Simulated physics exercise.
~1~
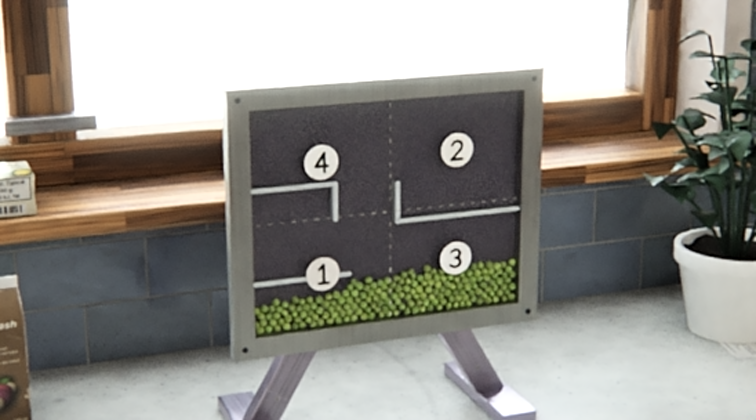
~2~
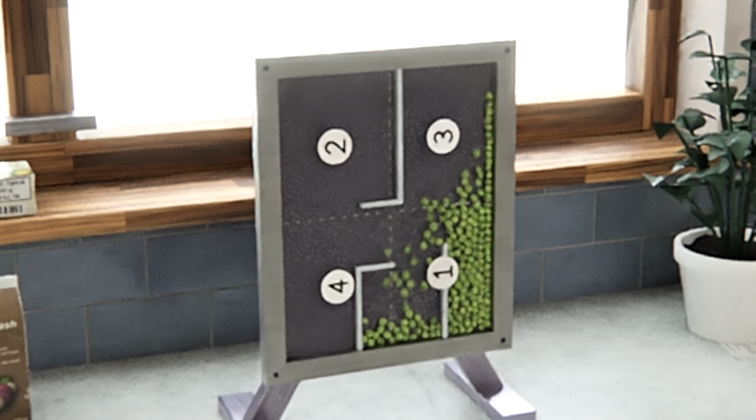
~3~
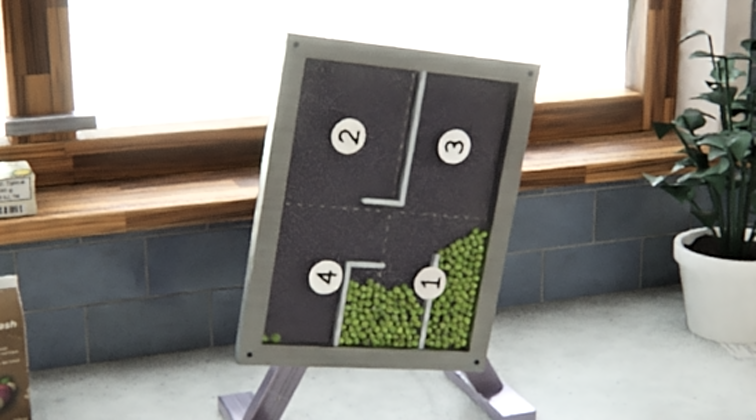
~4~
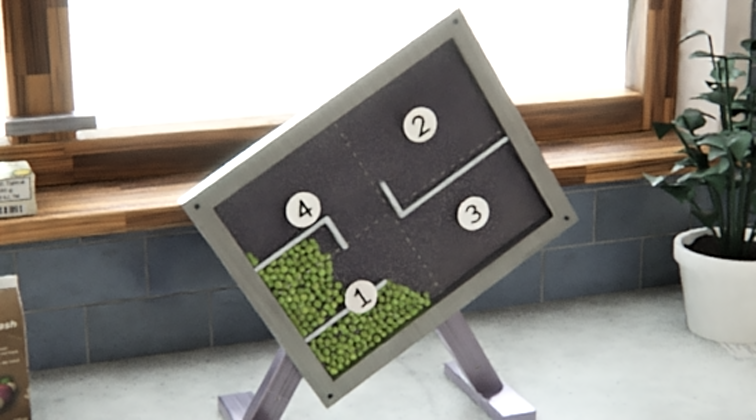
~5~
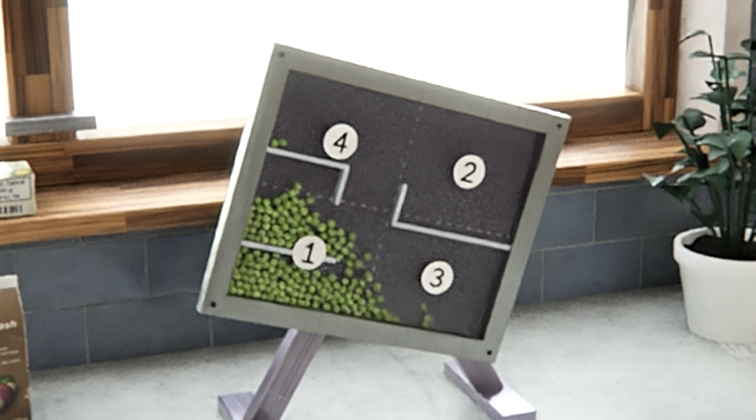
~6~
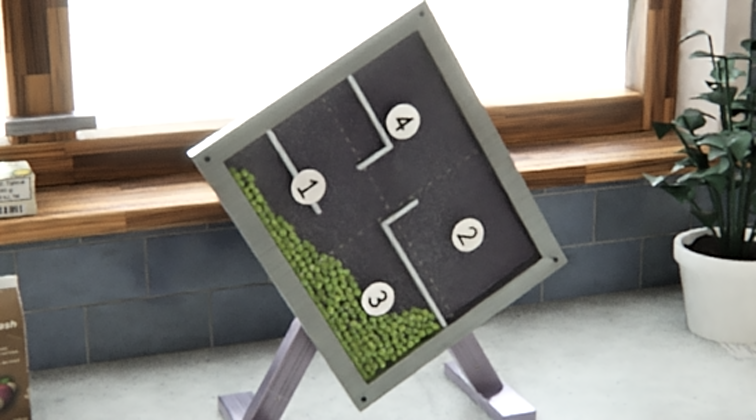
A framed box of green peas tips anticlockwise, then swings clockwise, leaving them heaped lower left.
